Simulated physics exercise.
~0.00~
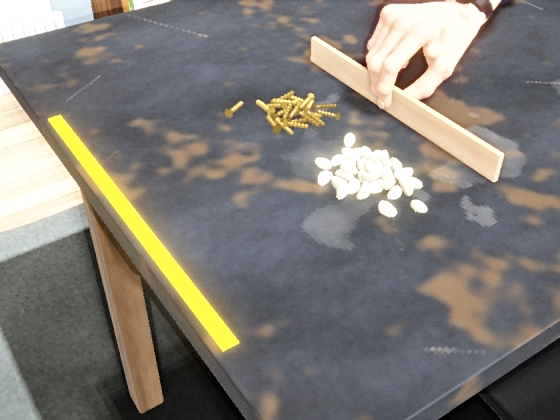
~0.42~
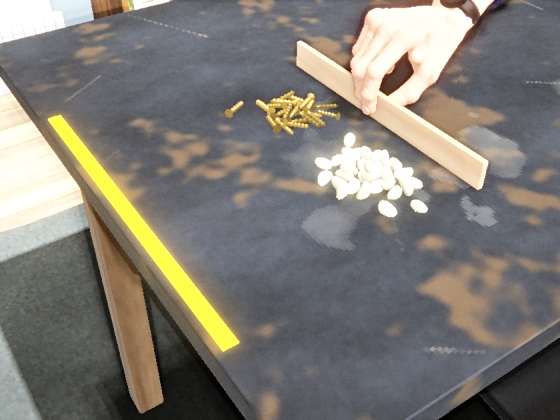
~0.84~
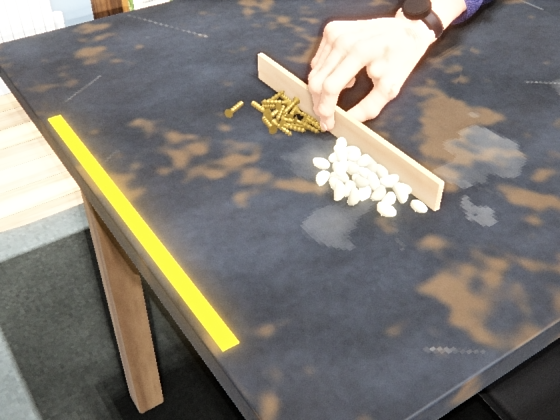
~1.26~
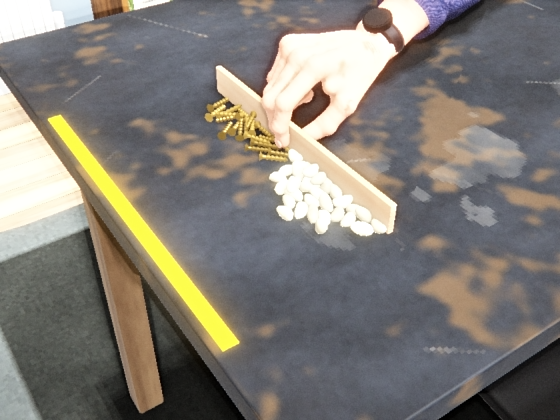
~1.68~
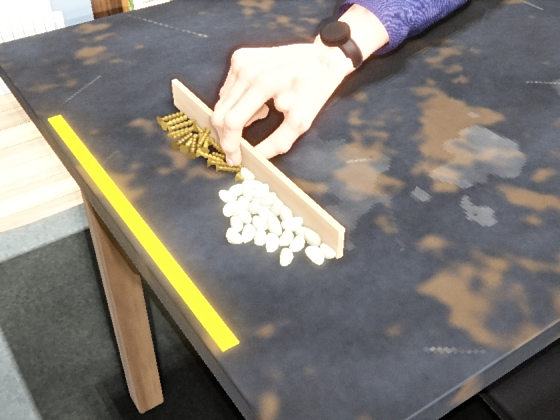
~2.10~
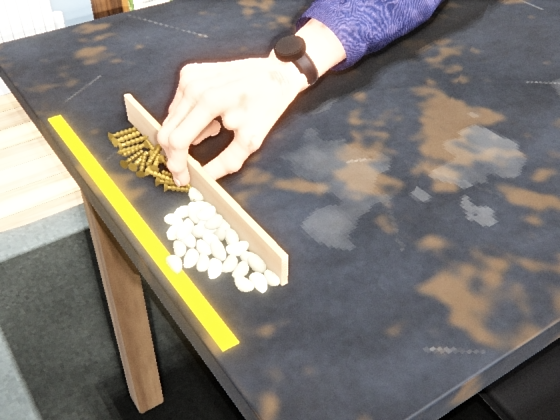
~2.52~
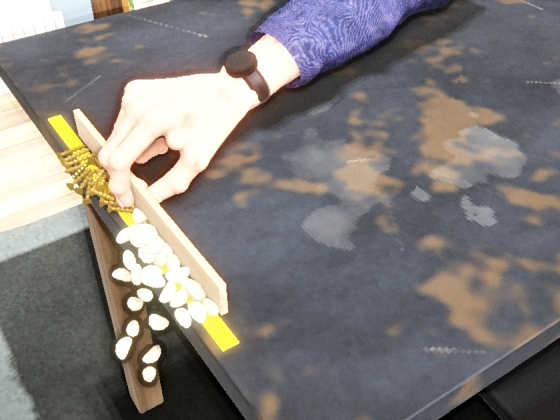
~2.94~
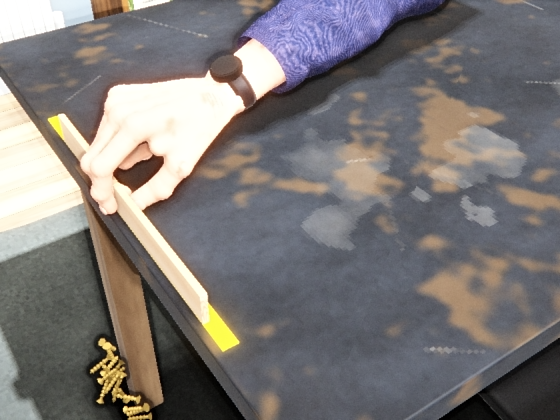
On a dark, brown-blotched tabletop seen from above at an angle, a strip of yellow tape runs along the left edge, with a wooden leg and grey floor below. A hand with a dark watch and a purple sleeve holds an upright wooden strip behind a pile of brass-coloured screws and a nearer pile of white pebble-like pieces. The hand slides the strip left, gathering both piles and pushing them towards the tape. As the strip reaches the tape, the pieces spill over the edge. Finally the strip rests on the tape, the tabletop is cleared, and screws lie below while the white pieces are out of sight.
